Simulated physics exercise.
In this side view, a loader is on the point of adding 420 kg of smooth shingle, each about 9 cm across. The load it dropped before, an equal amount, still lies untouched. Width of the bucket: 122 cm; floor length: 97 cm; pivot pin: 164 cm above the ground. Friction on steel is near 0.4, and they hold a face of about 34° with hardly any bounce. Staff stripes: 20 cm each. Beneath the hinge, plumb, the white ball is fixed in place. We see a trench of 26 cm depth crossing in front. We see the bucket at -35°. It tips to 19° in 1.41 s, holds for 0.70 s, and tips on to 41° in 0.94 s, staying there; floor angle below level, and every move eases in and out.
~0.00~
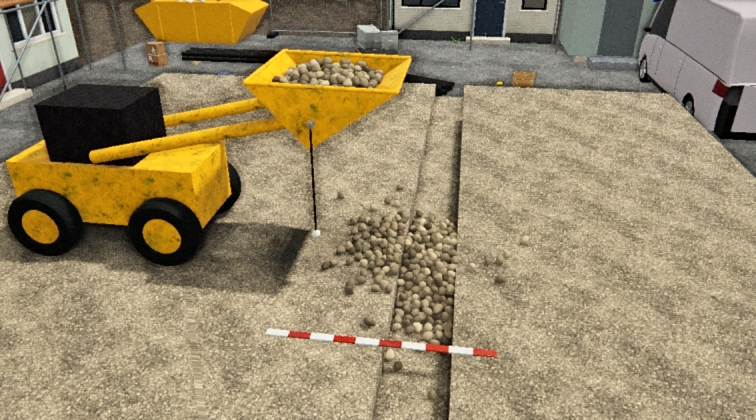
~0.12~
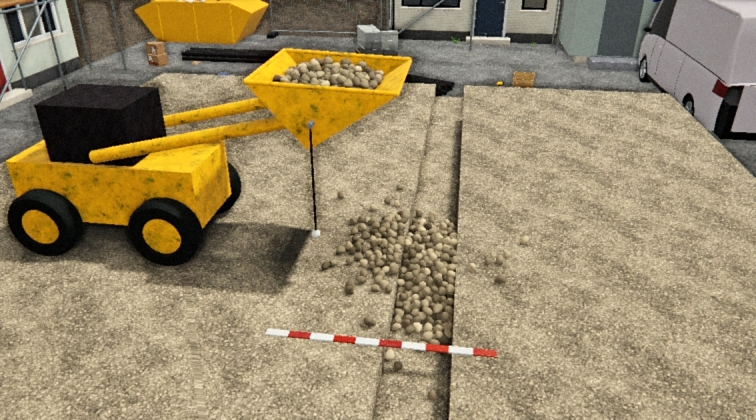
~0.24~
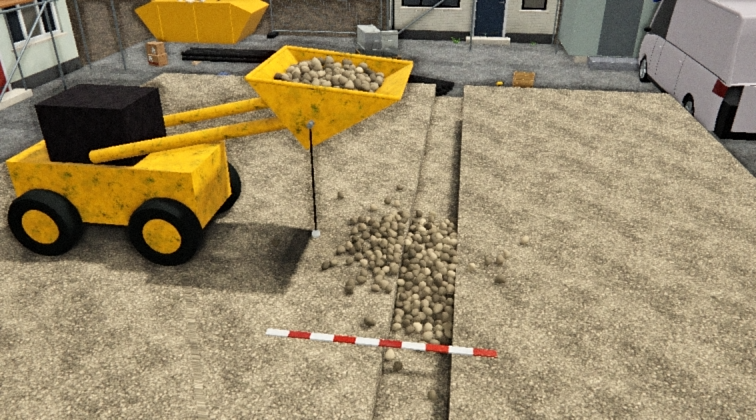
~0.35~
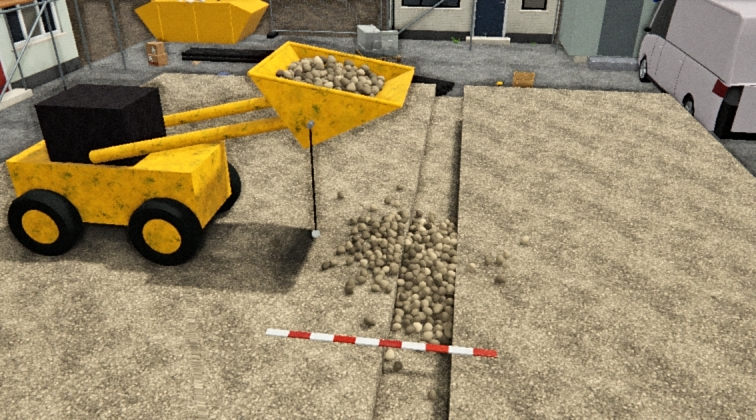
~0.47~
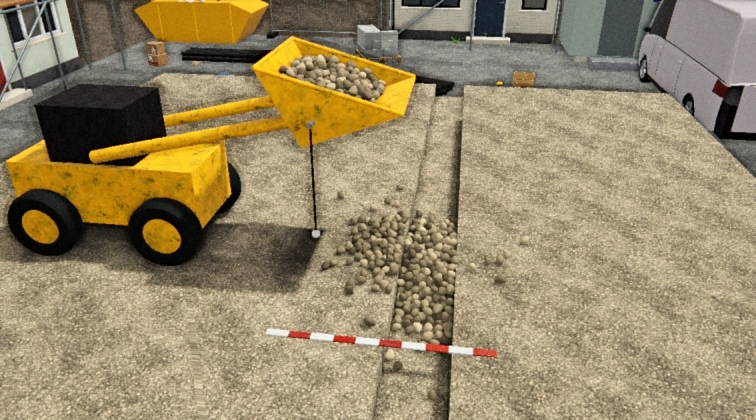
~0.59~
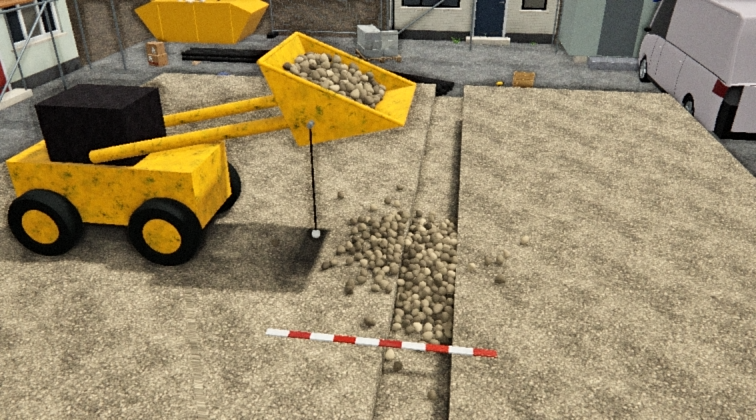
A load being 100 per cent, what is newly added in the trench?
About 65 per cent is added.
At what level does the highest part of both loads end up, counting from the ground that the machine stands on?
Top of heap: Approx. 22 cm above ground level.
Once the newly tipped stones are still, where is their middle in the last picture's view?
Around (444, 251).
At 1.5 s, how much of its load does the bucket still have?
Still inside: Some 90 %.
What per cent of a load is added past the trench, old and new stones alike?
Roughly 35 in a hundred, I'd estimate.
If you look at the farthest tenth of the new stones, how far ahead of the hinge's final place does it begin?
Distance ahead of it: About 180 cm.
After 1.1 s the floor is at 11°; in per cent of one load, 100 in the bucket, 20 short of the trench, 78 in the trench, 1 past the trench; the foremost stones are at (488, 262).
After 1.5 s the floor is at 19°; in per cent of one load, 89 in the bucket, 22 short of the trench, 87 in the trench, 1 past the trench; the foremost stones are at (488, 262).
After 3.5 s the floor is at 41°; in per cent of one load, 0 in the bucket, 22 short of the trench, 143 in the trench, 35 past the trench; the foremost stones are at (567, 250).
After 6.3 s the floor is at 41°; in per cent of one load, 0 in the bucket, 22 short of the trench, 143 in the trench, 35 past the trench; the foremost stones are at (567, 250). Net gain in the trench, 65.
